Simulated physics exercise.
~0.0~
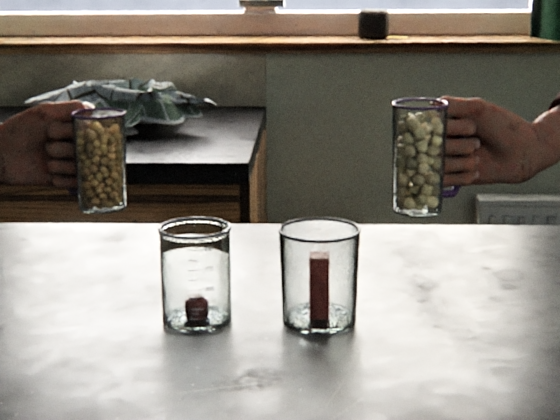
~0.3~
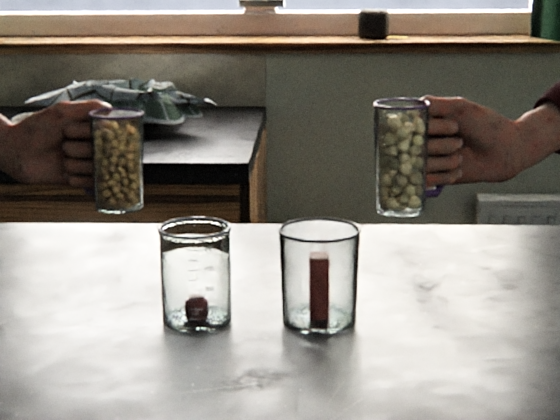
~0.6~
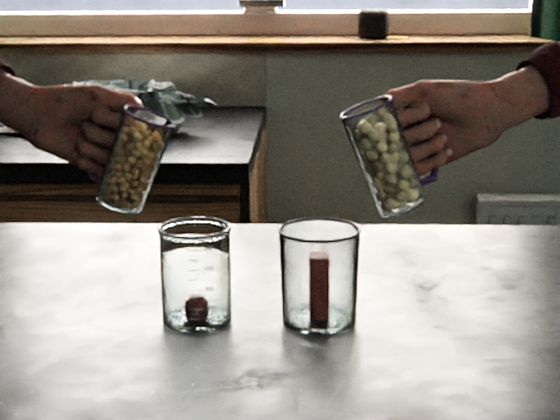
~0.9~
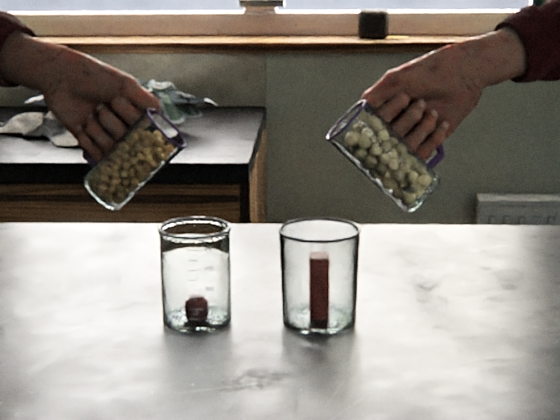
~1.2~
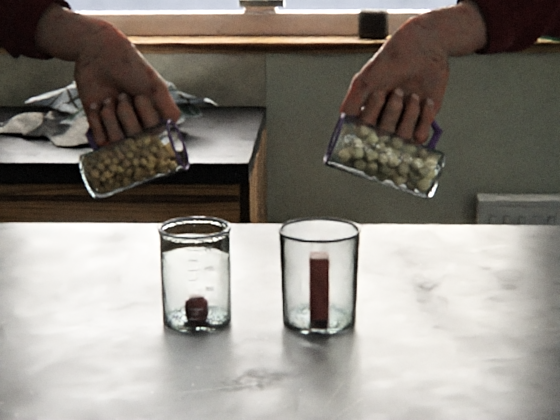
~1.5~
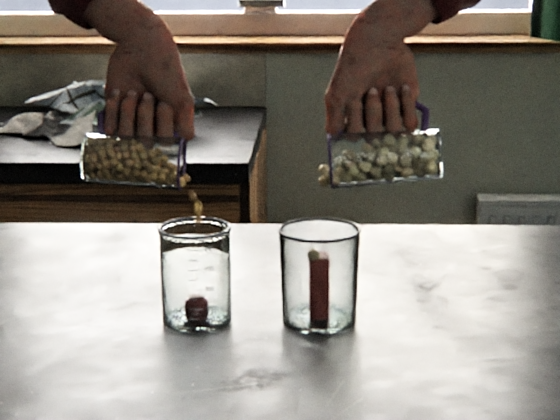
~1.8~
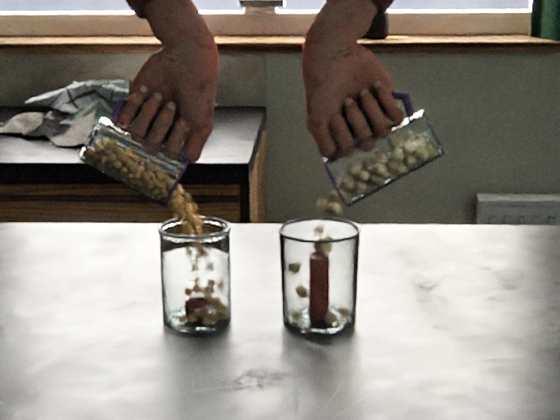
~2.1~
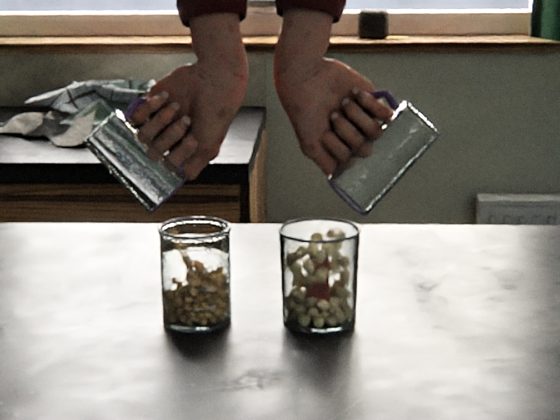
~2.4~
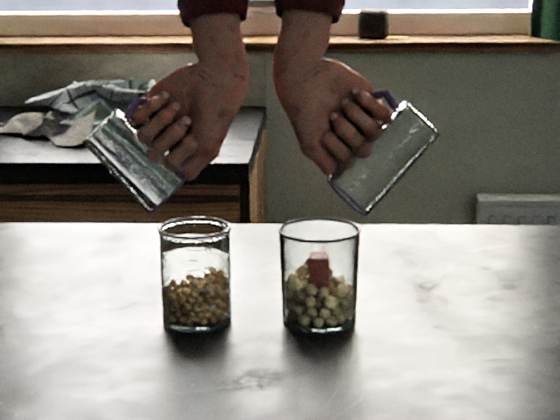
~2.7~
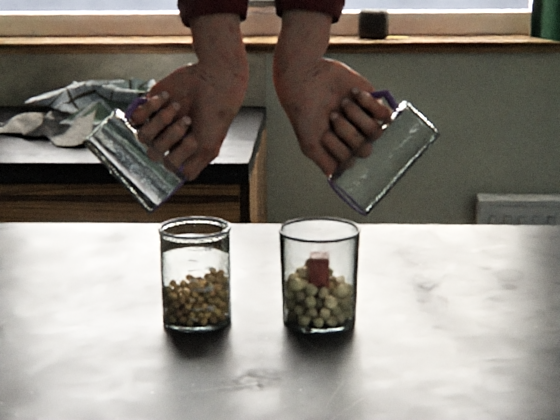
Two hands tip cups of beans into glasses, burying the left object but not the right.
